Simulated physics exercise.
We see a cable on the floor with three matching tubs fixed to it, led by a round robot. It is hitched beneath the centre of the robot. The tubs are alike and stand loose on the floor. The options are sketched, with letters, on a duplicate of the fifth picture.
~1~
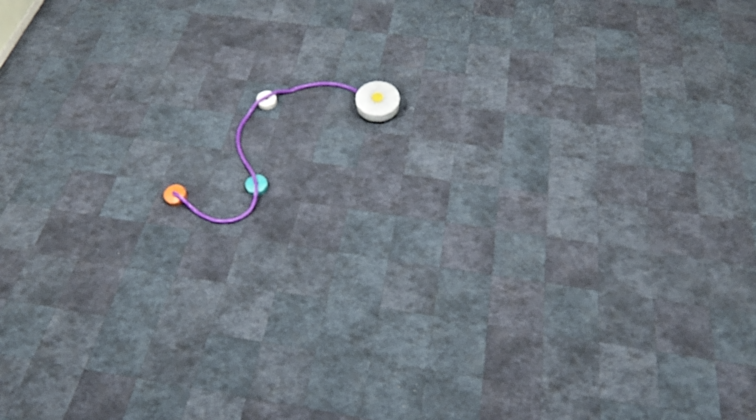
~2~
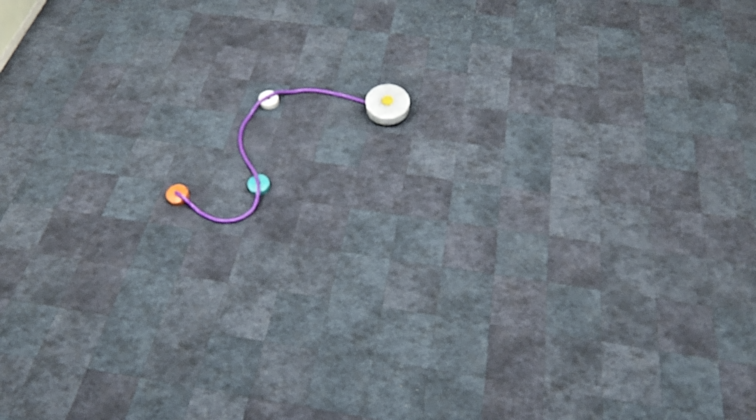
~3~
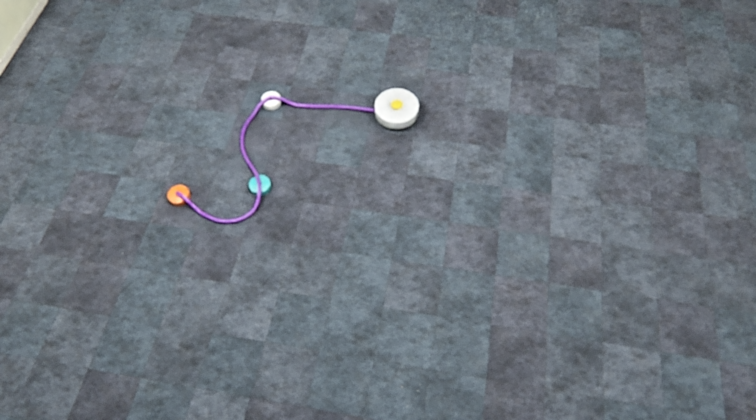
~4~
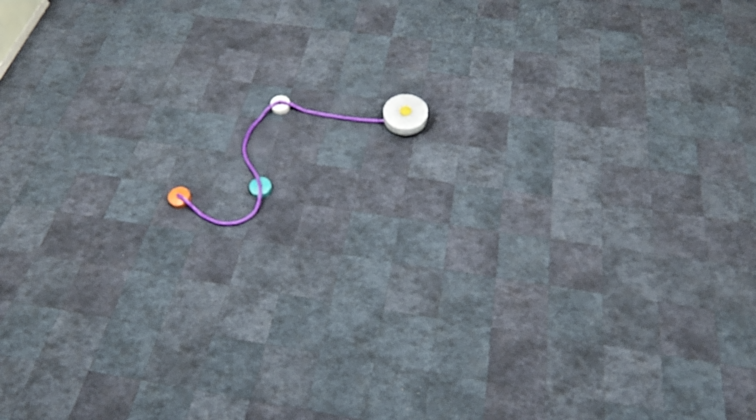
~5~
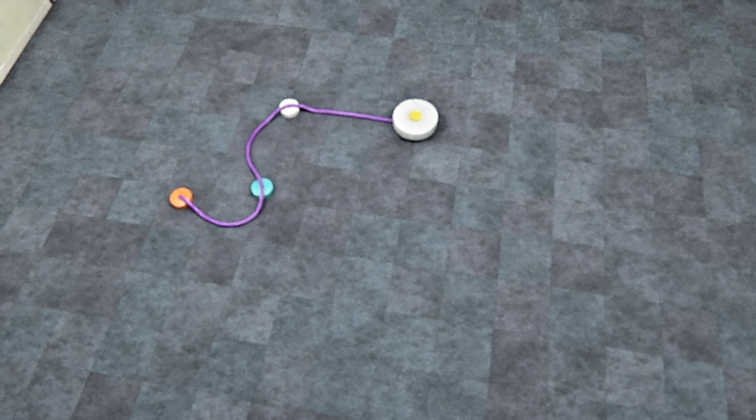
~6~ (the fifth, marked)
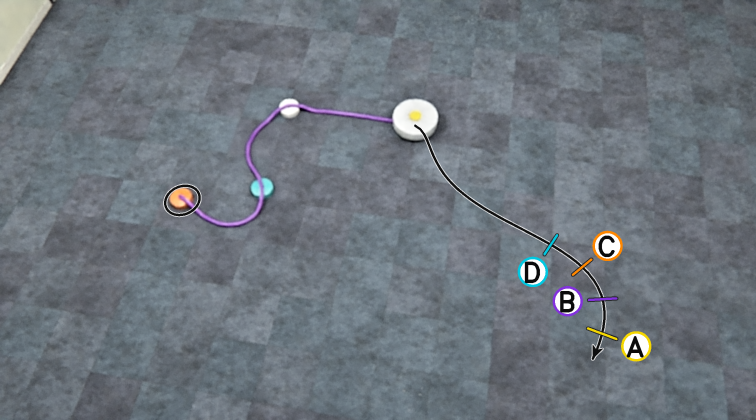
At first, a purple cord curves from a small orange tub past turquoise and white ones to a round white robot with a yellow centre. The robot glides right and slightly toward the viewer, flattening the cord's upper arch. Then the white tub shifts the same way, while the other two barely move.
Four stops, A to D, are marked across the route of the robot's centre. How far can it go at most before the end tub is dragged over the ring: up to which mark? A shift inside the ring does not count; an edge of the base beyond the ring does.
At D, and not beyond.
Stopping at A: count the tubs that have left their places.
By then, three.
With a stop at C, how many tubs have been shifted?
Three.
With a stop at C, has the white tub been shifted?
By then, yes.
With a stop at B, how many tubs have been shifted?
Three.
On the copy, A at (602, 334); B at (603, 299); C at (582, 267); D at (551, 245); the ring at (182, 200); the route from (415, 126) via (518, 227) to (593, 359).
On D. First, robot (445, 170); orange tub (181, 198); turquoise tub (262, 188); white tub (328, 121).
Then, robot (496, 210); orange tub (181, 198); turquoise tub (262, 188); white tub (375, 152).
Finally, robot (553, 241); orange tub (181, 198); turquoise tub (289, 189); white tub (413, 199); the ringed tub at the far end is still in its ring.
By contrast, A drags the last tub to (230, 198); B drags the last tub to (220, 197); C drags the last tub to (198, 197).
